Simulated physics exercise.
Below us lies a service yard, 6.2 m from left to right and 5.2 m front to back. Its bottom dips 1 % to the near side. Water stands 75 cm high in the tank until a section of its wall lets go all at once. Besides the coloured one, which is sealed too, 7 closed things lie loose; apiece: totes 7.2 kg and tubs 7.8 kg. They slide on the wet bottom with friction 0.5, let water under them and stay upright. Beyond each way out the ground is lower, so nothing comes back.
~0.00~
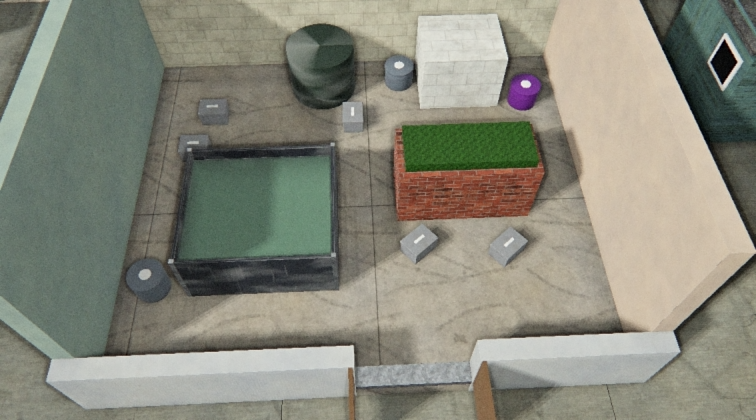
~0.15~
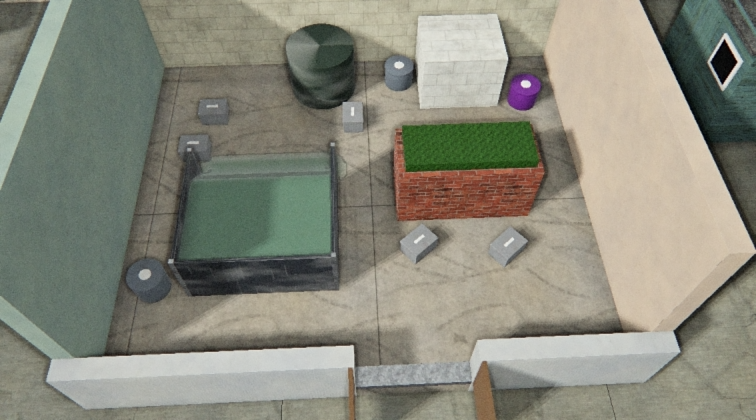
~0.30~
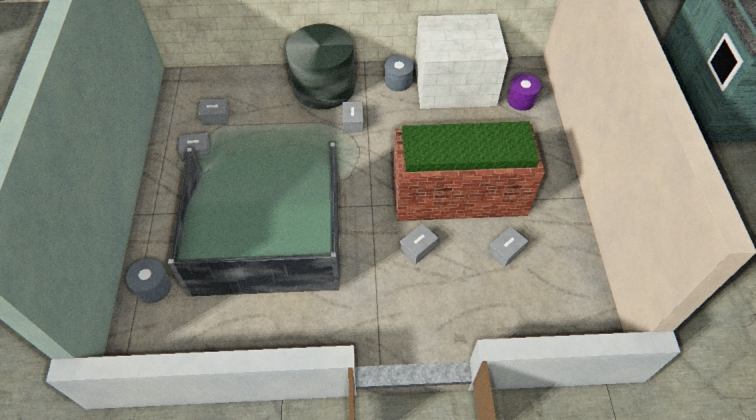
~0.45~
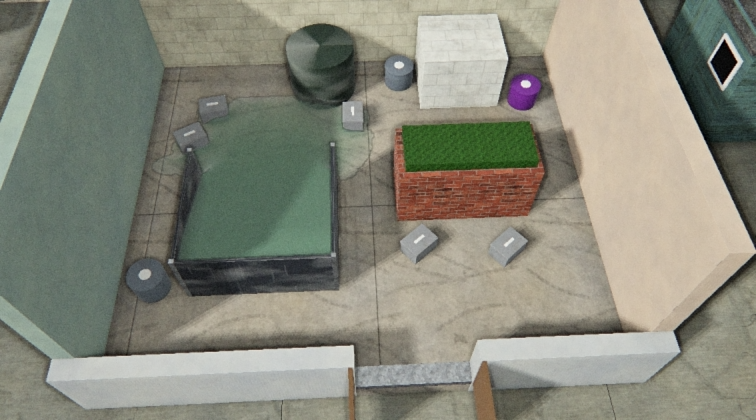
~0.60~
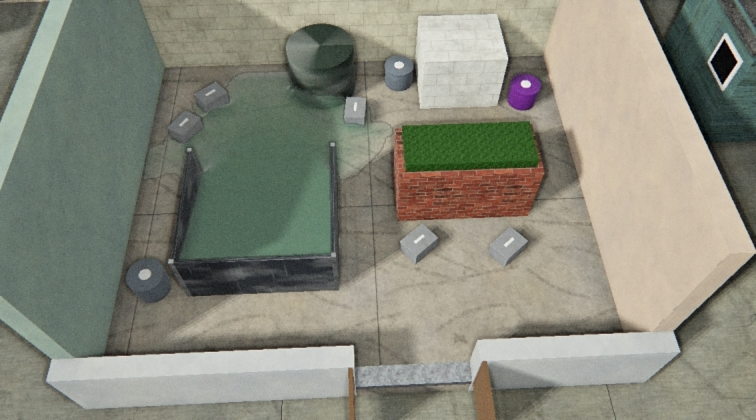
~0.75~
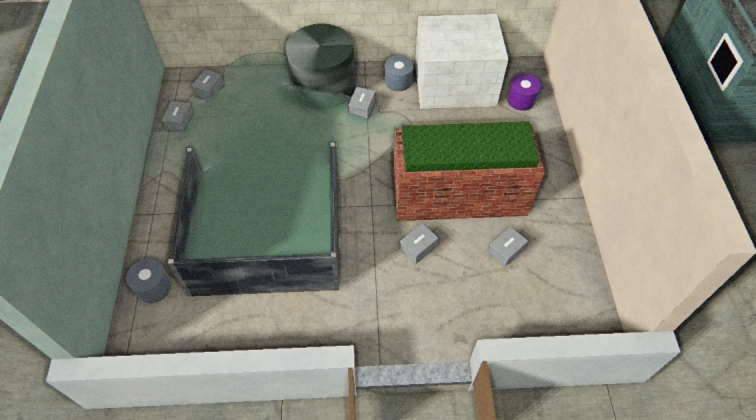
Greenish water poured out of the dark tank's open far side and spread across the yard floor toward the back, nudging three small grey boxes out of place, while the purple tub stayed put.
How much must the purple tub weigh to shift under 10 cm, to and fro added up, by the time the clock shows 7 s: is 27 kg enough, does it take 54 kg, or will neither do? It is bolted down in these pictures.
I expect that the smaller load will do.
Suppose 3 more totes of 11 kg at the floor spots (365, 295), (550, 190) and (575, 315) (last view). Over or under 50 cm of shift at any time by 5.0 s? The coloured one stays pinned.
In that order: Under, short of it, under.
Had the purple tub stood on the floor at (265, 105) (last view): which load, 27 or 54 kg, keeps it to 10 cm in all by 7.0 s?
Neither holds.
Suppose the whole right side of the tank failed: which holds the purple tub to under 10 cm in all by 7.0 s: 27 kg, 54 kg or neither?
Then only the larger load is enough.
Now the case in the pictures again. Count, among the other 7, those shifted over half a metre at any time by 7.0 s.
That makes 5.
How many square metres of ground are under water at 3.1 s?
Some 18 m2.
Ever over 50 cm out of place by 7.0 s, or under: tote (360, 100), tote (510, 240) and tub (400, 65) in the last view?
In turn: Over, less, over.
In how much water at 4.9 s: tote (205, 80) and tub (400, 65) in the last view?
About 10 and 10 cm.
After 1.4 s the purple tub would be 0 cm from its start with 27 kg and 0 cm from its start with 54 kg; 0 cm of water round it then.
After 3.1 s the purple tub would be 0 cm from its start with 27 kg and 0 cm from its start with 54 kg; 2 cm of water round it then.
After 4.9 s the purple tub would be 0 cm from its start with 27 kg and 0 cm from its start with 54 kg; 9 cm of water round it then.
After 7.0 s the purple tub would be 3 cm from its start with 27 kg and 0 cm from its start with 54 kg; 12 cm of water round it then.
